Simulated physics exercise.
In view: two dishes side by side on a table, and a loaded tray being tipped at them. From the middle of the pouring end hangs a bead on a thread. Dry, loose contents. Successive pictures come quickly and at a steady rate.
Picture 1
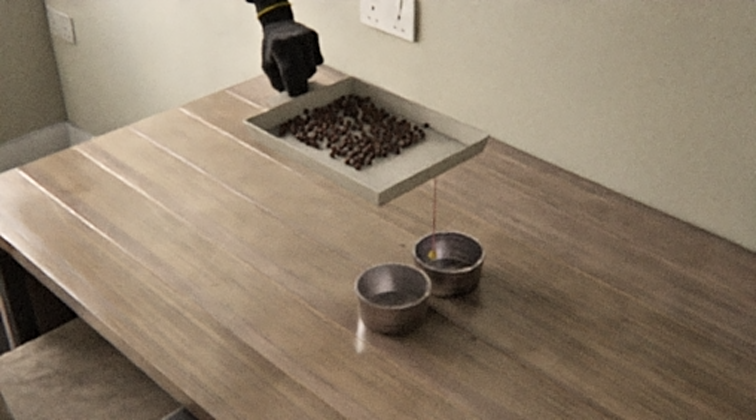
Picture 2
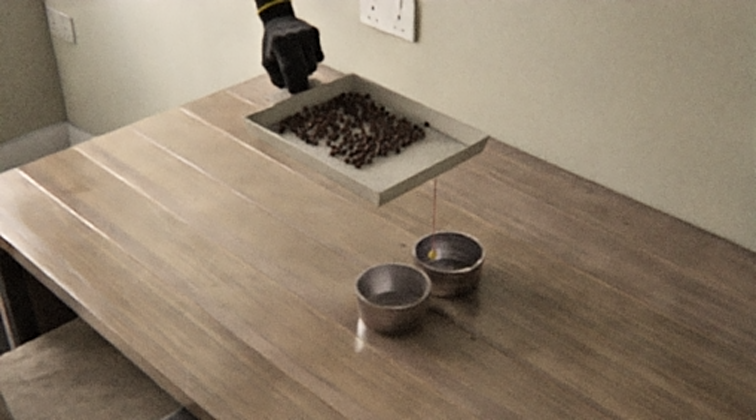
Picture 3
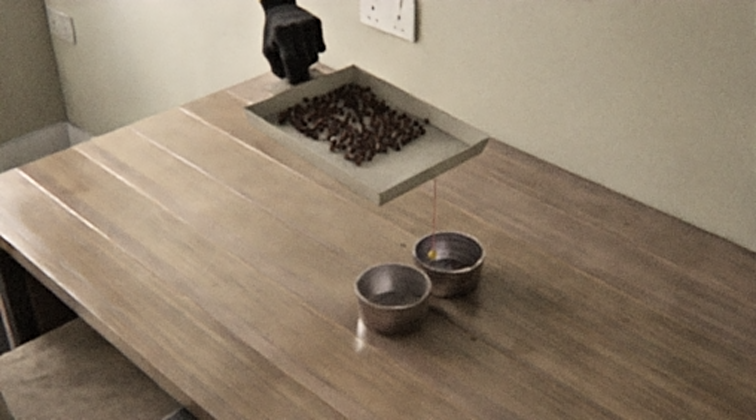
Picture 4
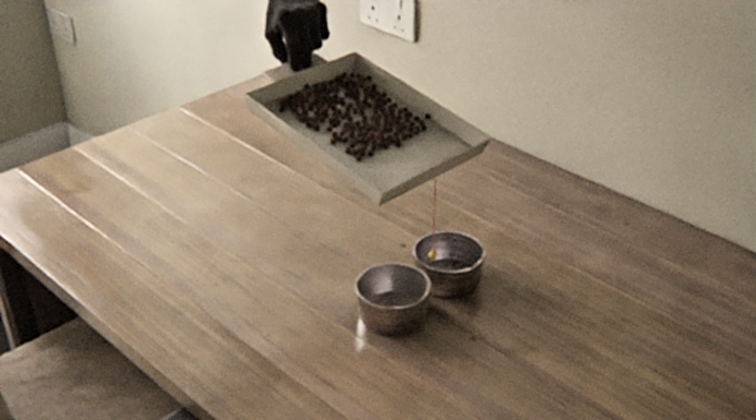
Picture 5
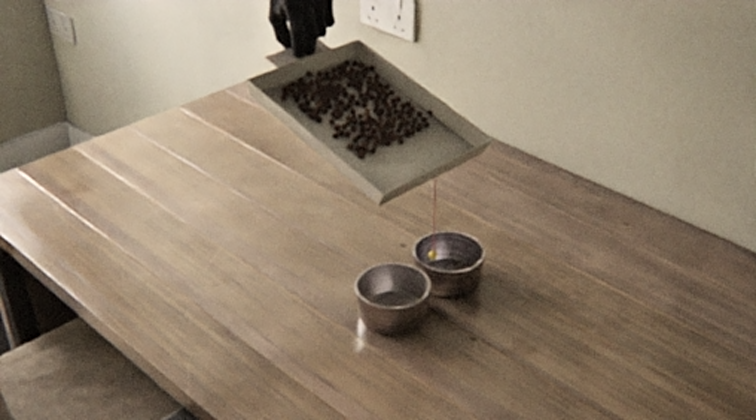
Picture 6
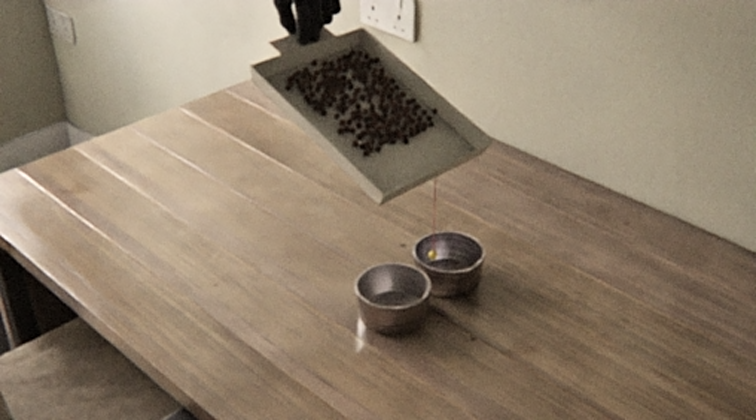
On a wooden table, a black-gloved hand steadily raising the back of a tray of small dark berries above two metal dishes.
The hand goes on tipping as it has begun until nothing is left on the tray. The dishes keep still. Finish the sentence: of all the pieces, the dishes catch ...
... fewer than half.
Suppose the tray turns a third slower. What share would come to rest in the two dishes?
Close to 0 in a hundred.
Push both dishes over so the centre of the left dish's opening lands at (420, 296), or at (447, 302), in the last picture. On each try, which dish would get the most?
Taking the places in turn, it's the right side and then the right side.
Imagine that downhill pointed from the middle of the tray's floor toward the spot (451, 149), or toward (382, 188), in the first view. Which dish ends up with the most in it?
1: The dish to the right. 2: The dish to the left.
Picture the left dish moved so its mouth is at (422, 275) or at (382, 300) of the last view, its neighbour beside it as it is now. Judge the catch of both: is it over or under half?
The pair would catch the lesser share the first time and the lesser share the second time.
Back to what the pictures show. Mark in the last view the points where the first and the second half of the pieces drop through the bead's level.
(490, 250) first, (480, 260) later.
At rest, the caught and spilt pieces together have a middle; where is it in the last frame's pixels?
About pixel (521, 317).
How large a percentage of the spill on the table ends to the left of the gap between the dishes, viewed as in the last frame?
Around 0 per cent, give or take.
Shortly afterwards, tray tipped steeply; the bulk on the tray; a little in the air.
Next, tray tipped right over; near half on the tray; only a few in the right dish; near a quarter outside both; near a quarter in the air.
Some moments later, tray tipped past a quarter turn; only a few in the right dish; all but a few outside both.
In the end, tray tipped past a quarter turn; none at all in the left dish; only a few in the right dish; all but a few outside both.
